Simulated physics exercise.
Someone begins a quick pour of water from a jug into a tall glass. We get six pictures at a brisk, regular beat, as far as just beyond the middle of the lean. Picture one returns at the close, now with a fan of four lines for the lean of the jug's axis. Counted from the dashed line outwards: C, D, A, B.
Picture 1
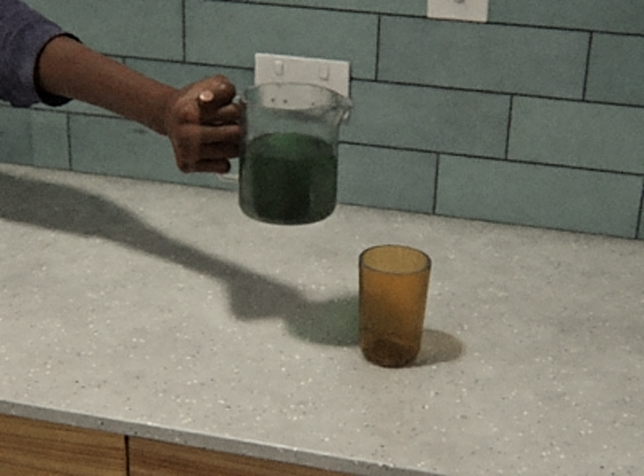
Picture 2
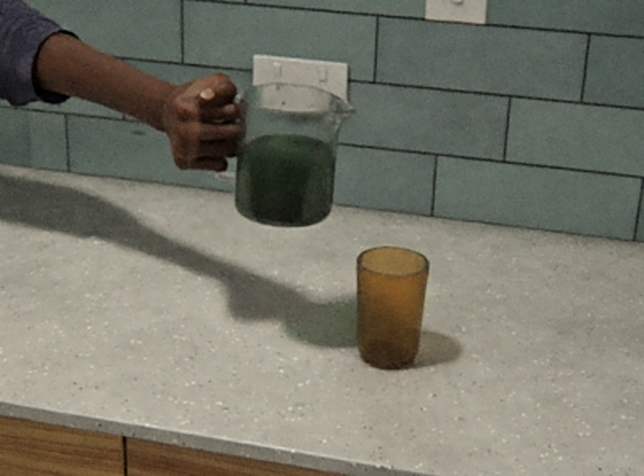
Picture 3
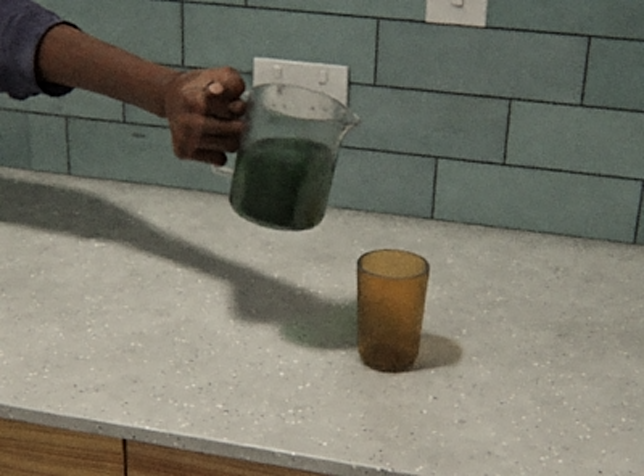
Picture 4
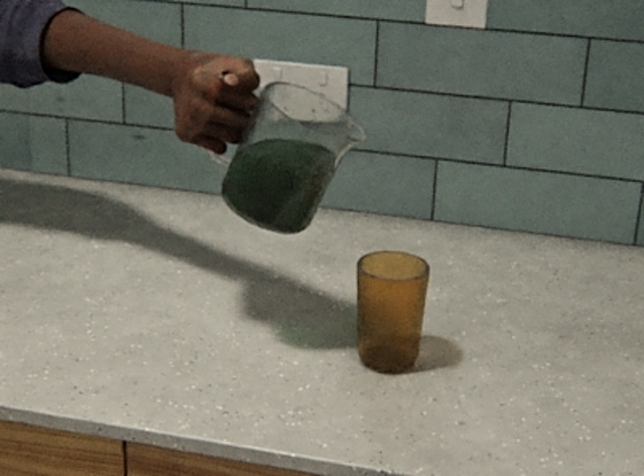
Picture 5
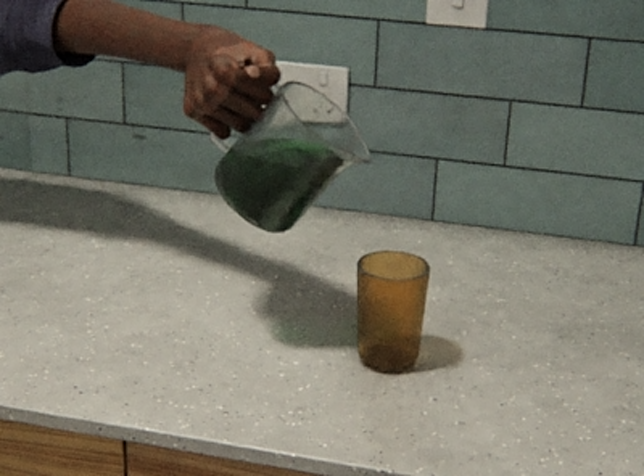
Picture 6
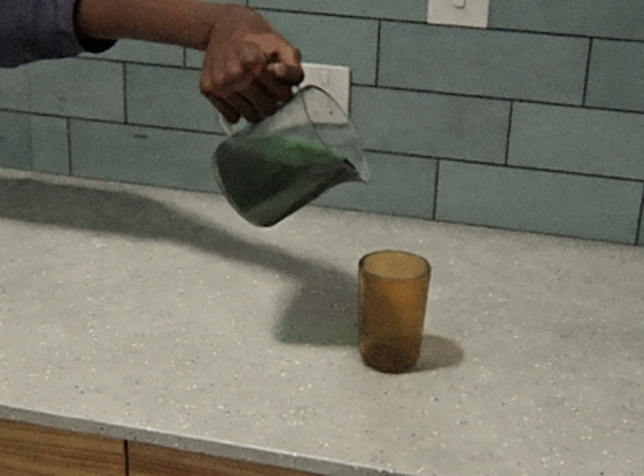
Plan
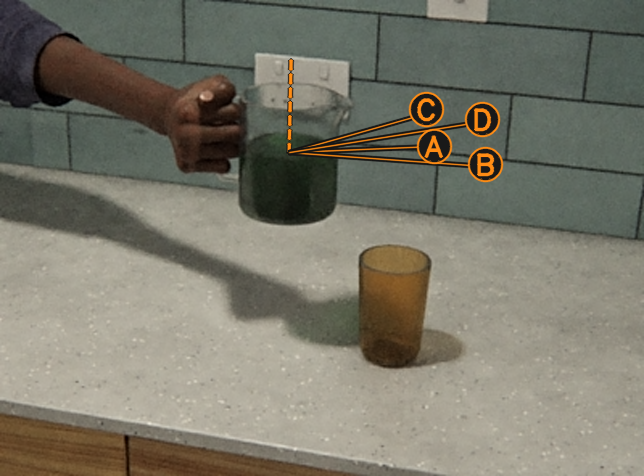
On a pale speckled countertop before green wall tiles, a dark-sleeved arm at the left holds a clear jug of dark green liquid above and left of an amber glass. The hand tilts the jug rightward, slightly at first, then steeply, and the liquid slants toward the lip while the glass stays put.
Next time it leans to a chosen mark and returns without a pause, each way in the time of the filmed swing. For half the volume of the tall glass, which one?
C is best.
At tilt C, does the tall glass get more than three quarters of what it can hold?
No, it does not.
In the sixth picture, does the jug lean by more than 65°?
No, it does not.
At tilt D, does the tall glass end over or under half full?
Over half.
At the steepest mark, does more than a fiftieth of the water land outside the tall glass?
Yes.
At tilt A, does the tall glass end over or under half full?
Over.
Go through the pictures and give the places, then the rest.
Upright, lip at (352, 105); rim of the tall glass round (395, 259); nothing has left yet, in the first picture.
Tipped about 3°, lip at (353, 110); nothing has left yet, in the second picture.
Tipped about 10°, lip at (359, 122); nothing has left yet, in the third picture.
Tipped about 22°, lip at (366, 140); nothing has left yet, in the fourth picture.
Tipped about 36°, lip at (369, 160); nothing has left yet, in the fifth picture.
Tipped about 52°, lip at (368, 181); nothing has left yet, in the sixth picture.
In orange, A at (417, 147); B at (468, 165); C at (411, 117); D at (465, 124).
Choosing A, the tall glass ends with about 82 % of what it can hold; 7 % of the water is spilt.
Choosing B, the tall glass ends with about 89 % of what it can hold; 14 % of the water is spilt.
Choosing C, the tall glass ends with about 52 % of what it can hold.
Choosing D, the tall glass ends with about 70 % of what it can hold.
